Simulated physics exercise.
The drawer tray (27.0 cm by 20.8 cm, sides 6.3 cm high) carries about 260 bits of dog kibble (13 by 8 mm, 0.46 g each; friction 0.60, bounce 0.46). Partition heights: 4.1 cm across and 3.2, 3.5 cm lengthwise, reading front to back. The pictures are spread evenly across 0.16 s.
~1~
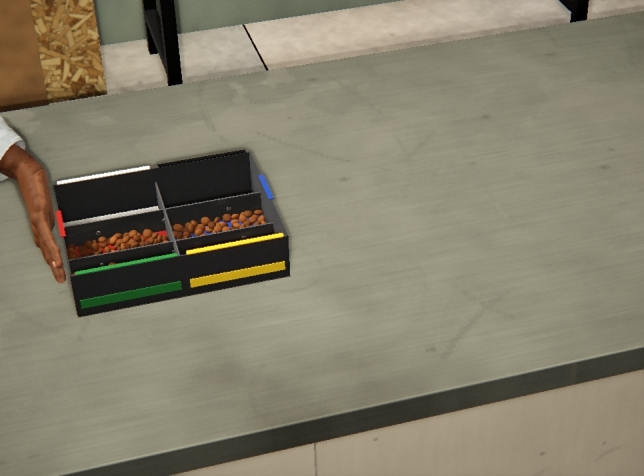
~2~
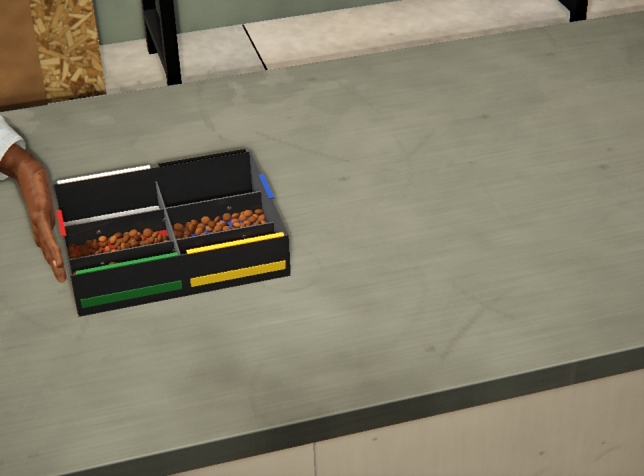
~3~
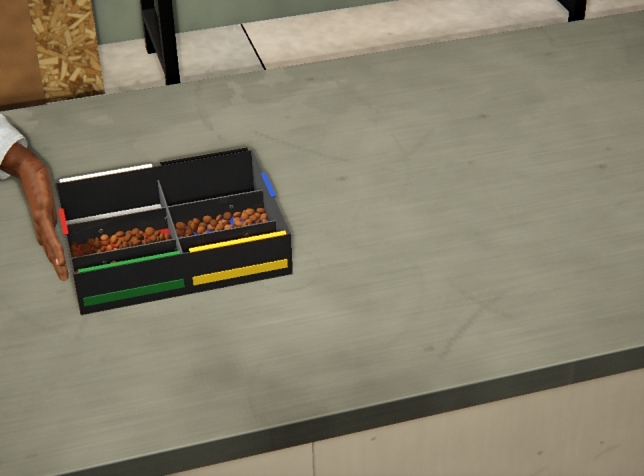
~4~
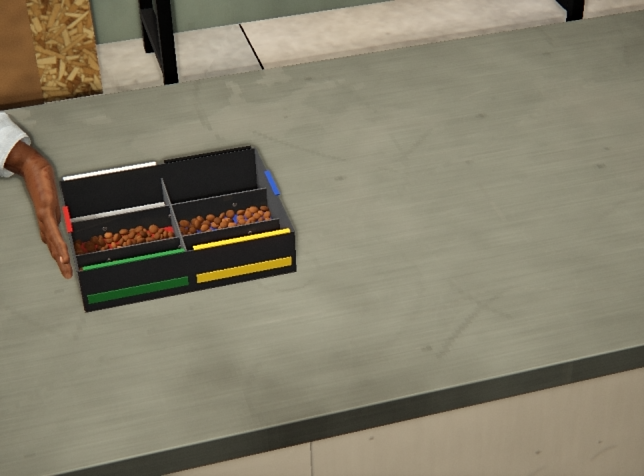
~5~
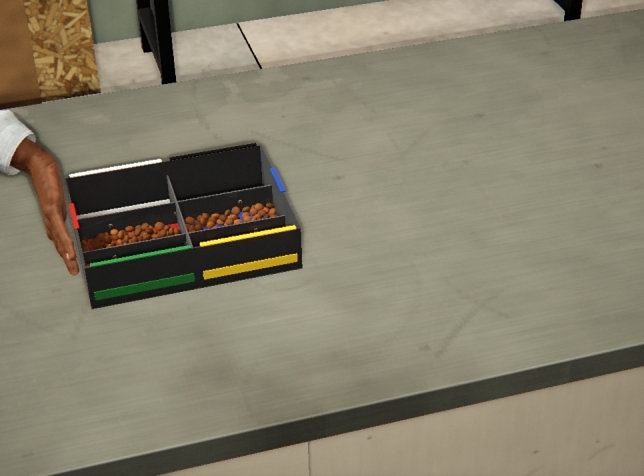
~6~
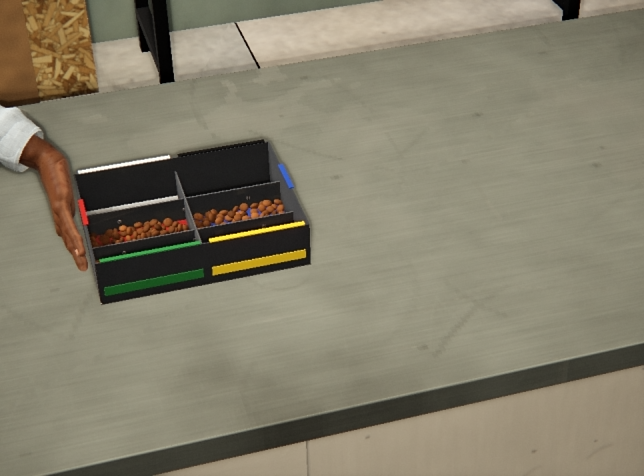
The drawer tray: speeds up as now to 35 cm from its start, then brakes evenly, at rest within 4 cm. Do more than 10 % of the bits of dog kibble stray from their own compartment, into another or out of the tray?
A tenth at most, I reckon.
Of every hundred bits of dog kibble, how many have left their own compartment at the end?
Result: Close to 0 per cent.
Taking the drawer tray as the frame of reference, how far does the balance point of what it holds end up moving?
Some 3.0 cm.
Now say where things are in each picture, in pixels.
In the first frame, drawer tray at (182, 260); tilt 0 degrees; moved 0.0 cm; blue 30 %, red 30 %, green 40 %.
In the second frame, drawer tray at (182, 259); tilt 0 degrees; moved 0.2 cm.
In the third frame, drawer tray at (185, 257); tilt 0 degrees; moved 0.7 cm.
In the fourth frame, drawer tray at (189, 255); tilt 0 degrees; moved 1.5 cm.
In the fifth frame, drawer tray at (195, 252); tilt 0 degrees; moved 2.6 cm.
In the sixth frame, drawer tray at (204, 247); tilt 0 degrees; moved 4.1 cm; blue 30 %, red 30 %, green 40 %.
Then, 0.16 s after the last picture, tilt 0 degrees; blue 30 %, red 30 %, green 40 %; 0 % away from where they began.
Then, 0.29 s after the last picture, tilt 0 degrees; blue 30 %, red 30 %, green 40 %; 0 % away from where they began.
Then, 0.41 s after the last picture, tilt 0 degrees; blue 30 %, red 30 %, green 40 %; 0 % away from where they began.
Then, 0.52 s after the last picture, tilt 0 degrees; blue 30 %, red 30 %, green 40 %; 0 % away from where they began.
In the end, blue 30 %, red 30 %, green 40 %; 0 % away from where they began.
